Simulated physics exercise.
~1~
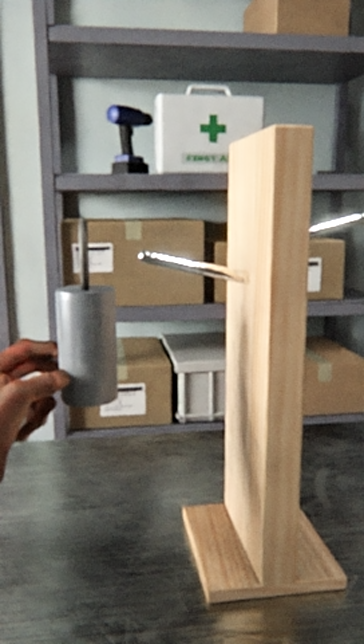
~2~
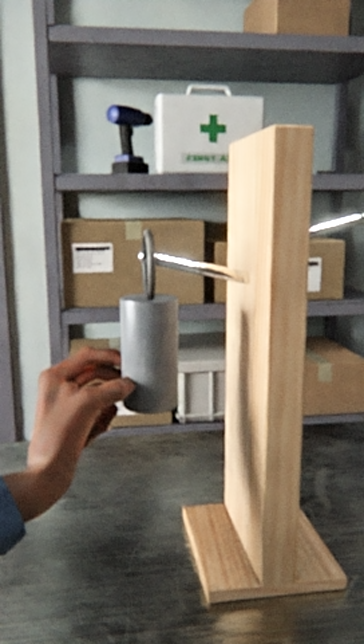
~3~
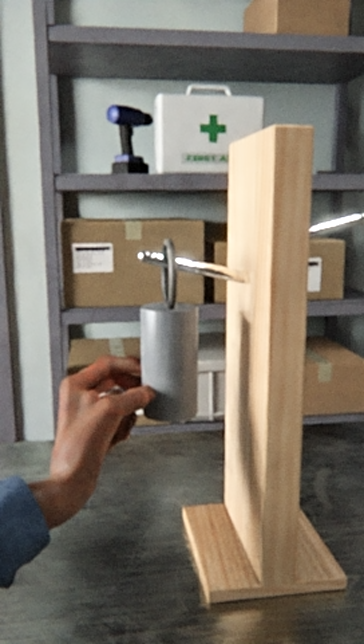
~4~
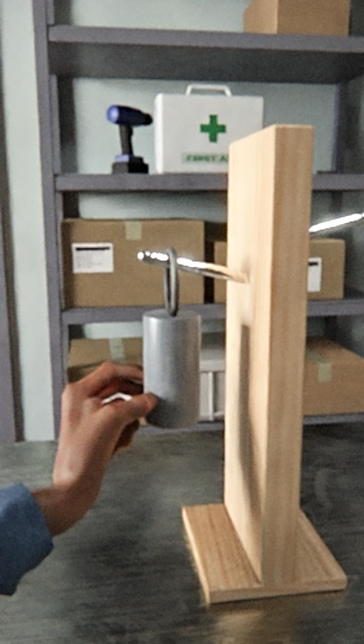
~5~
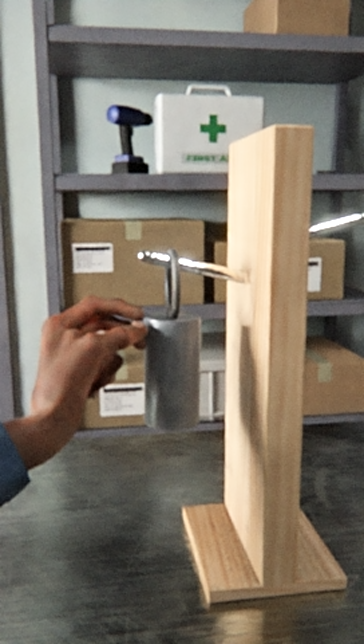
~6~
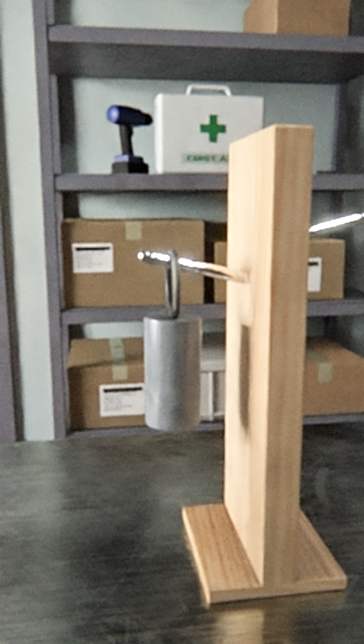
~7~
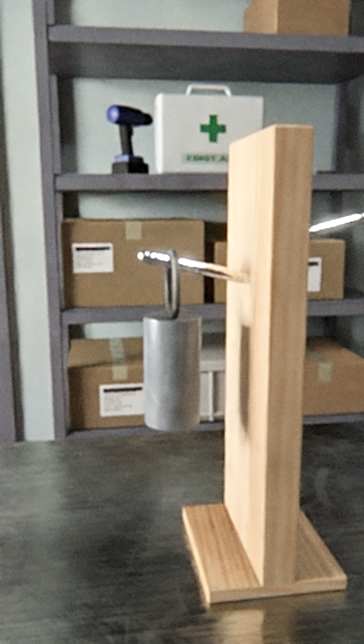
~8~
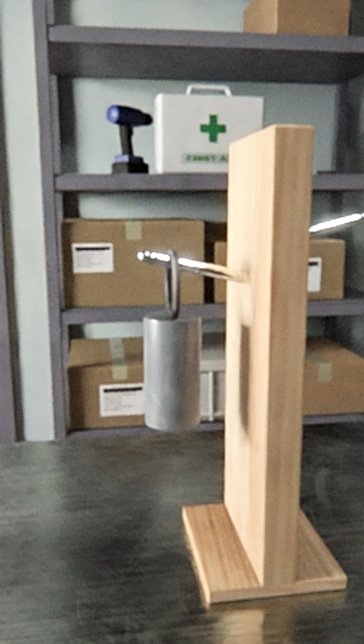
At the start, a hand at the left holds a grey cylinder with a metal loop on top, near a wooden stand on a dark table, with shelves of boxes behind. The hand carries the cylinder to the right, bringing its loop to the thin metal peg that sticks out from the upright board. It moves a little farther along the peg, then lowers slightly so the loop rests on it. The fingers open and the hand draws back to the left, out of view. The grey cylinder stays on the peg, hanging still beside the unmoving stand.
